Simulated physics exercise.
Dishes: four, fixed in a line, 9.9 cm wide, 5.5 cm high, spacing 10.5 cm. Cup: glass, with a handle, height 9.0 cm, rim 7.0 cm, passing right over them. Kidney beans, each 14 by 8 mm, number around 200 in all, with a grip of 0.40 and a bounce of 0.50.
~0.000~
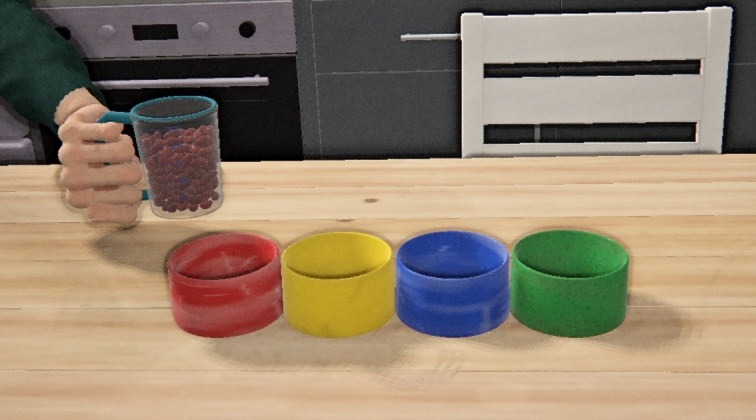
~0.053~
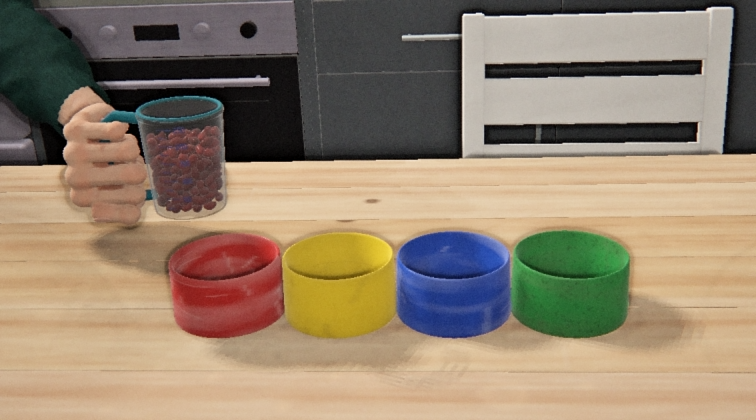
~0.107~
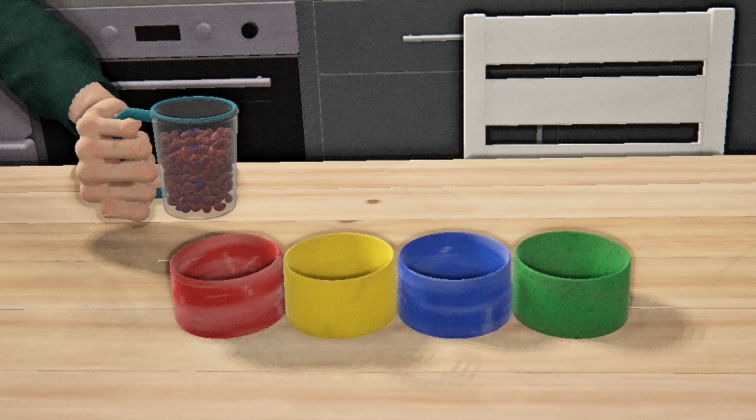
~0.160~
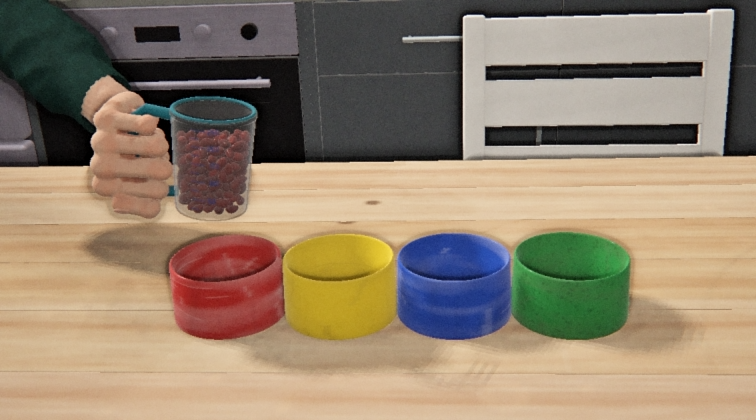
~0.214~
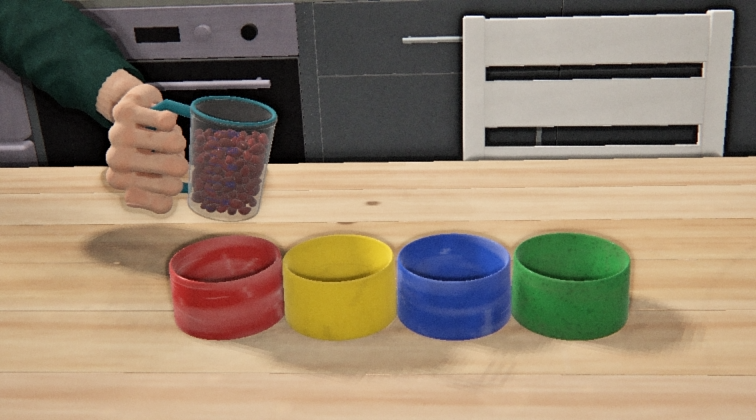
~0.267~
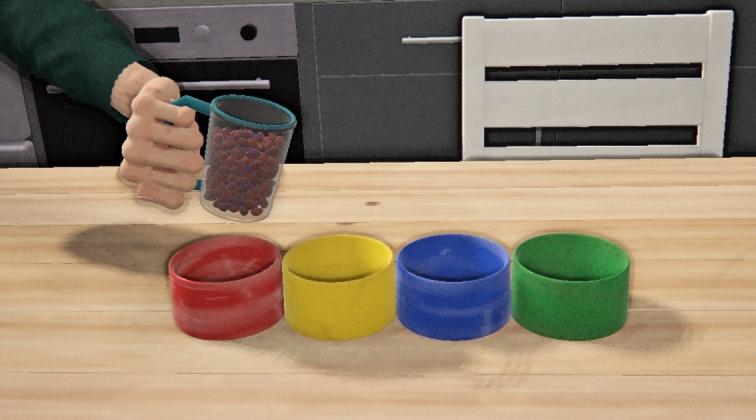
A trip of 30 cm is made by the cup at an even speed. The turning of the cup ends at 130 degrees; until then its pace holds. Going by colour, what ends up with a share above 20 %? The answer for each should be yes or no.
Red - no, blue - no, green - yes, yellow - no, counter - no.
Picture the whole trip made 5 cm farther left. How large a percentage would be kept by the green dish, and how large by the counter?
In that case green 90, counter 10.
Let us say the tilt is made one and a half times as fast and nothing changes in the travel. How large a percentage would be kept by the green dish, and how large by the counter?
Shares: Green dish 100, counter 0.
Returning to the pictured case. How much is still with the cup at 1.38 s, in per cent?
Around 70 percent.
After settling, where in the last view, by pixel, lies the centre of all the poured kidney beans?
Resting centre estimate: Around (581, 292).
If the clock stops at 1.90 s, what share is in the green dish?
Close to 95 percent of the load.
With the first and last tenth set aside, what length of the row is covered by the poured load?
That stretch measures near 6 centimetres.
After 0.93 s, tilt 69 degrees; cup holds 100 %.
After 1.38 s, tilt 105 degrees; cup holds 70 %, green 20 %.
After 1.90 s, tilt 130 degrees; cup holds 0 %, green 95 %.
By 2.5 s all is still; red 0 %, blue 0 %, green 95 %, yellow 0 %, counter 5 %.
